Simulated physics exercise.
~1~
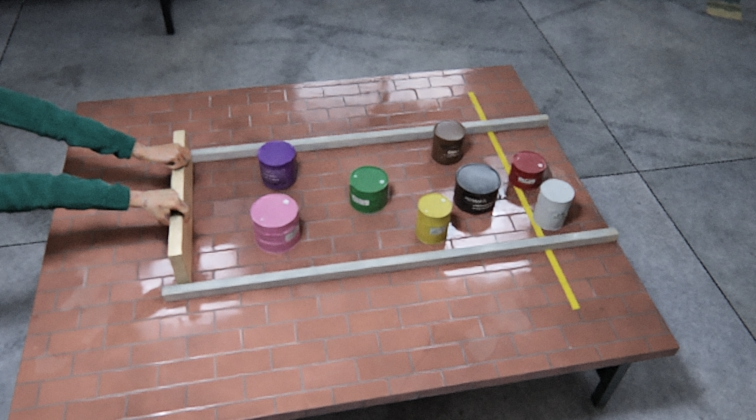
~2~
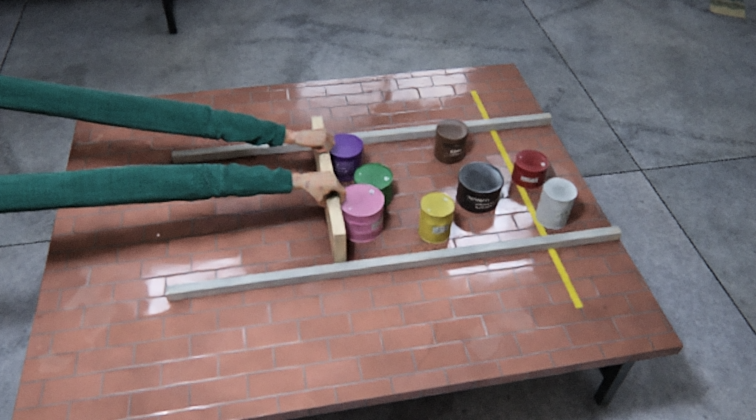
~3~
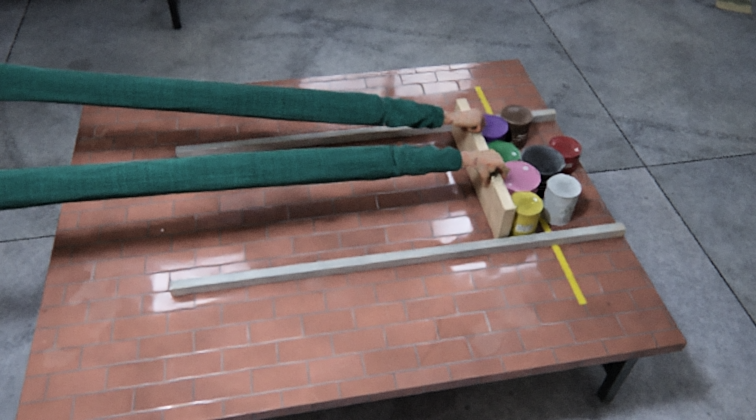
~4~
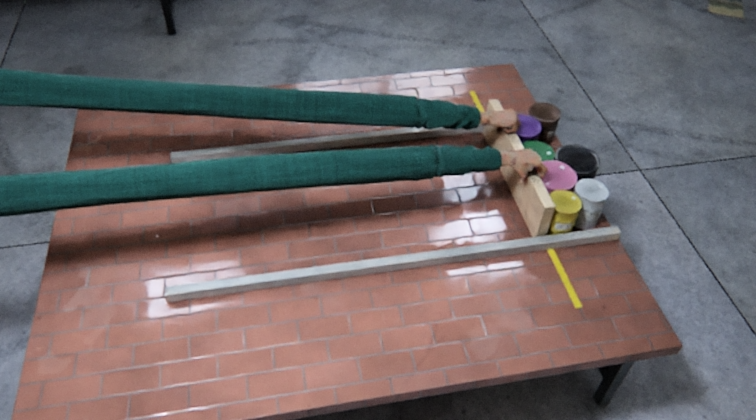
A wooden plank pushed by two hands sweeps paint cans right, and the red one drops off.
